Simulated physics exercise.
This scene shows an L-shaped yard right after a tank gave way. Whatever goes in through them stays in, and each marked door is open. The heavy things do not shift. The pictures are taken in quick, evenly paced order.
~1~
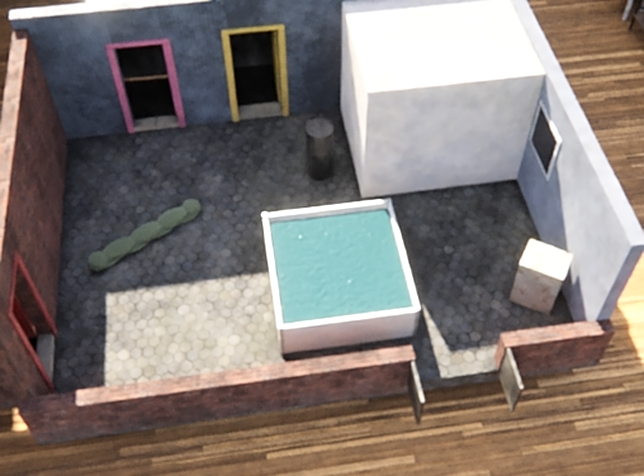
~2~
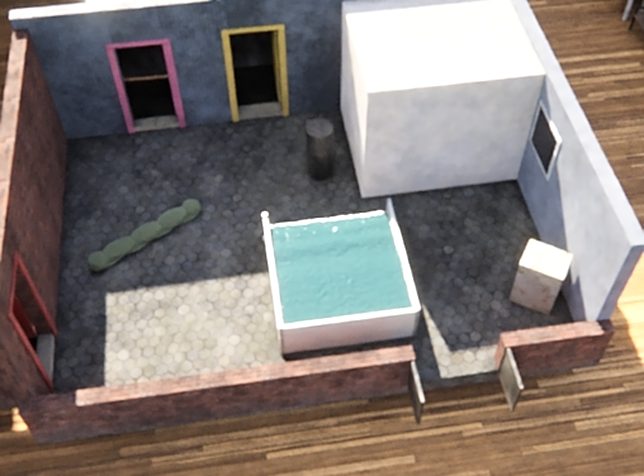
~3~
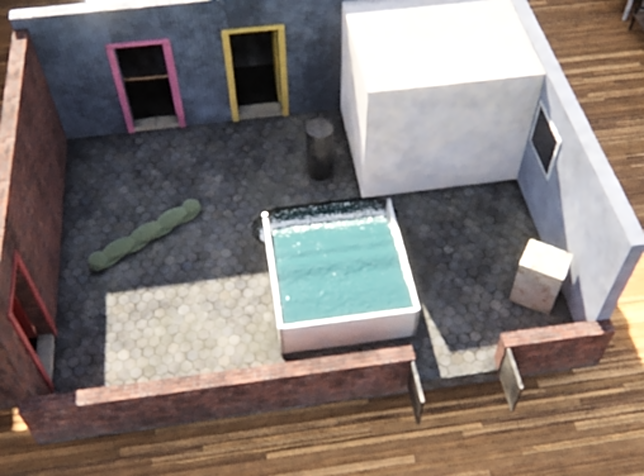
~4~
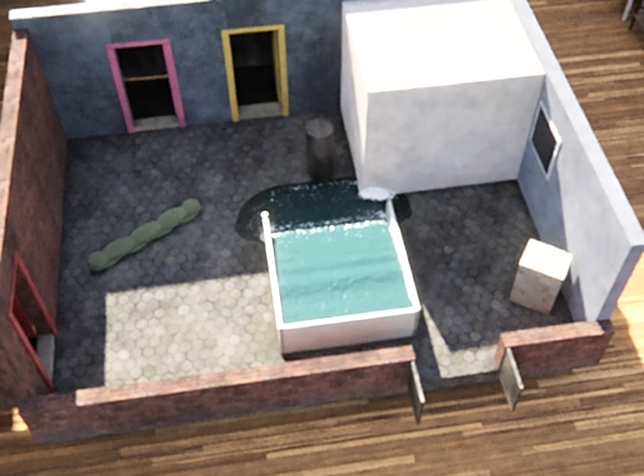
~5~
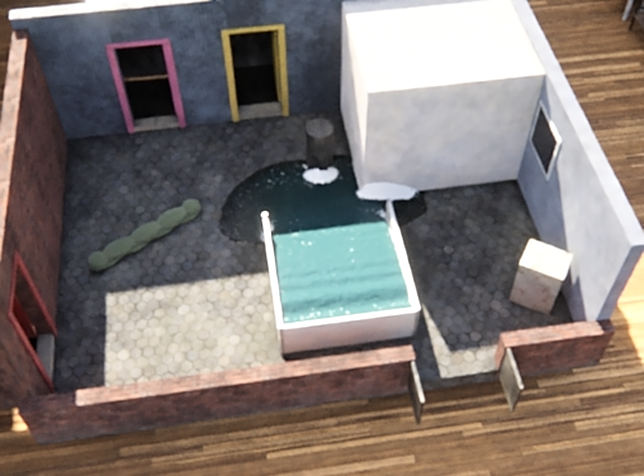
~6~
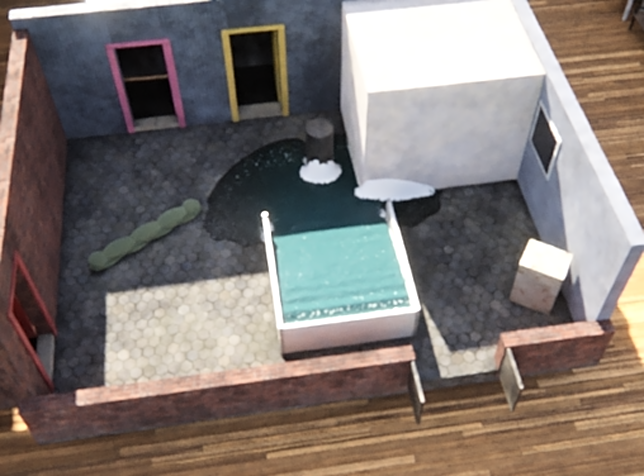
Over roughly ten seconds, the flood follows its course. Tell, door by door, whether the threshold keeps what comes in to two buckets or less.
One by one: The yellow door is going to be swamped; the red door is going to stay within two buckets; the pink door is going to be swamped.
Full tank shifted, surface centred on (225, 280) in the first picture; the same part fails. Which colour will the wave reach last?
The door you want is the door marked red.
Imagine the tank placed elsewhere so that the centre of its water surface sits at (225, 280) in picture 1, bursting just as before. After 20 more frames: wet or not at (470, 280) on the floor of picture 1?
That spot ends up unaffected.
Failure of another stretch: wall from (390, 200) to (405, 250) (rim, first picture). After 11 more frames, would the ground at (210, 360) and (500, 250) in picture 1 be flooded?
Well, the first place would be still bare and the second one submerged.
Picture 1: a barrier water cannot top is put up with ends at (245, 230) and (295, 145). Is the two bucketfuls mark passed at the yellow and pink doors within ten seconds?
The way I see it, the yellow door misses the amount while the pink door misses the amount.
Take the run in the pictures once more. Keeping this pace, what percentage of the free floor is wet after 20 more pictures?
Near 50 in a hundred.
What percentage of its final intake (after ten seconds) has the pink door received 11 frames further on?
By then roughly 0 percent of the ten-second total is in.
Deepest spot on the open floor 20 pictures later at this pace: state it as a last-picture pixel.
Check close to (67, 157).
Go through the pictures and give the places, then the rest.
In the first frame, the water tank at (338, 263) is whole and still.
In the second frame, the front is at a hidden place, out from the gap on the water tank's far side.
In the third frame, the front is at a hidden place, out from the gap on the water tank's far side.
In the fourth frame, water pours out on the water tank's far side and has run to (398, 195).
In the fifth frame, the front is at (420, 192), out from the gap on the water tank's far side.
In the sixth frame, water pours out on the water tank's far side and has run to (279, 144).
A moment on, water covers 30 % of the floor; the yellow door under two buckets in, the red door not reached, the pink door not reached.
Next, water covers 40 % of the floor; the yellow door over two buckets in, the red door not reached, the pink door wet at the sill, nothing in.
Then, water covers 50 % of the floor; the yellow door far over two buckets in, the red door not reached, the pink door over two buckets in.
Later, water covers 75 % of the floor; the yellow door far over two buckets in, the red door wet at the sill, nothing in, the pink door over two buckets in.
In the end, water covers 95 % of the floor; the yellow door far over two buckets in, the red door wet at the sill, nothing in, the pink door over two buckets in.
